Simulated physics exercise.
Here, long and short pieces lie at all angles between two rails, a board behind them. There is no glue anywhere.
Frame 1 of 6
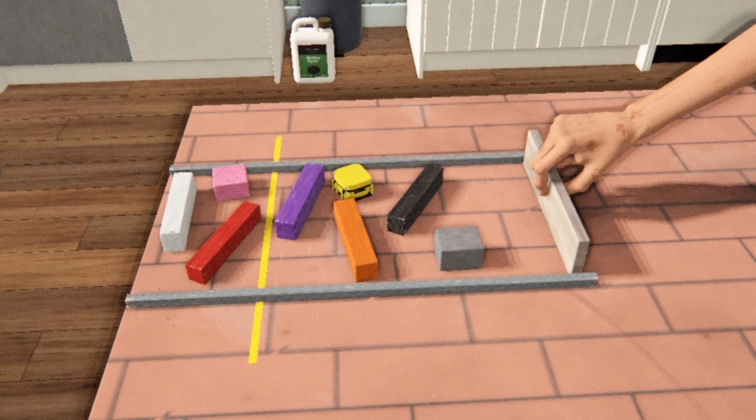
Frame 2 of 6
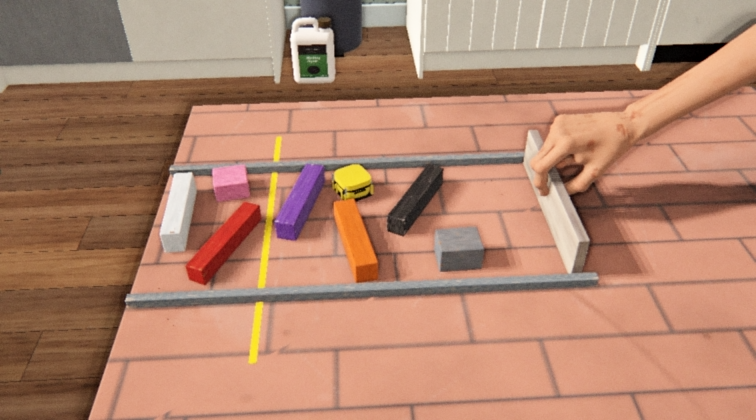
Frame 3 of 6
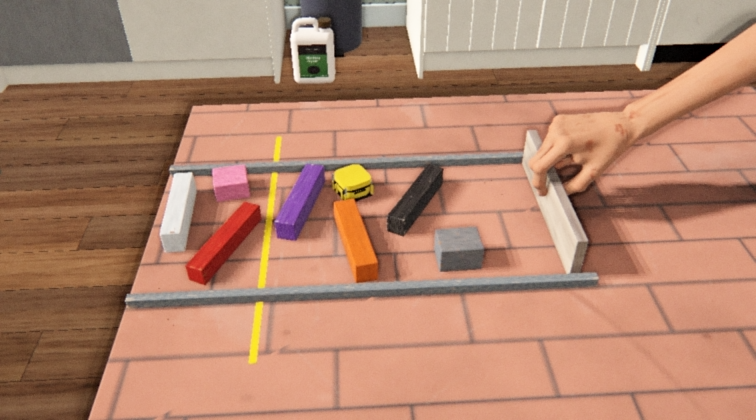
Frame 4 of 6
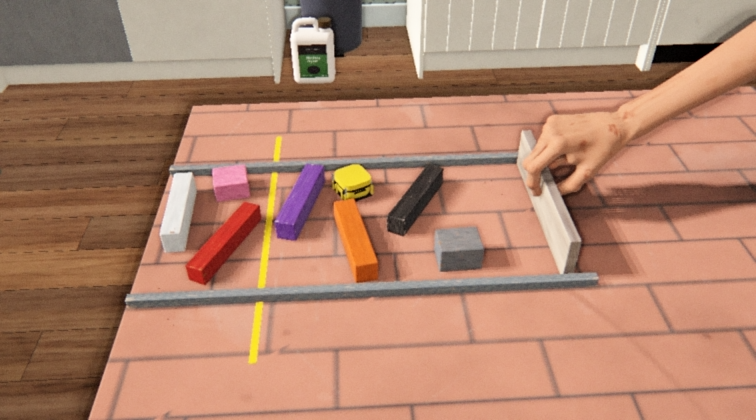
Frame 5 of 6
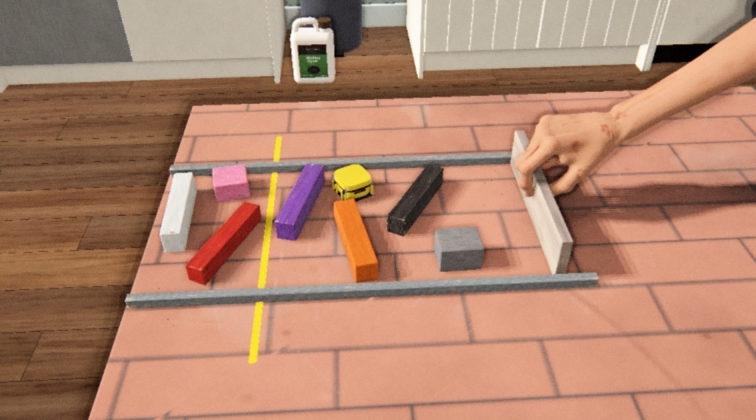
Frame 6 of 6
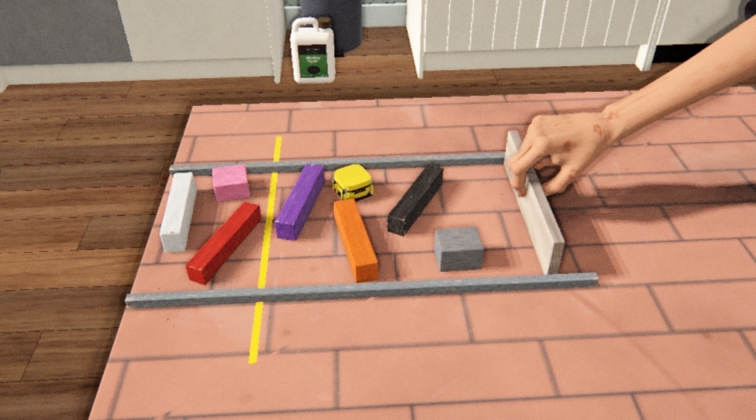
A hand reaches in from the right over a pinkish brick-patterned surface, seen from above at an angle, with a wooden floor and pale cabinets behind. It grips a pale board between two grey rails, with white, pink, red, purple, yellow, orange, black and grey pieces scattered to the left and a yellow line crossing beneath. The hand slides the board slightly left while the pieces and camera stay still.
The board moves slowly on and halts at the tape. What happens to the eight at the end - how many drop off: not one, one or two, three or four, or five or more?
The count of those that drop off: Not one.
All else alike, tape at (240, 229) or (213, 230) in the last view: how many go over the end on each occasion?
Counts per try: 1; 3.
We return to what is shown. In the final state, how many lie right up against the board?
At rest, 2 are in contact.
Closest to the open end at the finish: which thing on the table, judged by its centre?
The white bar finishes closest.
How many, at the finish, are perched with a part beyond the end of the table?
The tally is 1.
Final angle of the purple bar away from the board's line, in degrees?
Angle: Around 0°.
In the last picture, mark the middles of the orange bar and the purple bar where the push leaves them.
Orange bar at (217, 240), purple bar at (210, 201).
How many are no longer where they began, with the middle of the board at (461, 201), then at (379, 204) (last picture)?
It comes to 1 for the first spot, 4 for the other.
A little later, none off yet; white bar at rest near (180, 211); pink block at rest near (231, 183); red bar at rest near (226, 241).
When it is over, the number that fall off is zero.
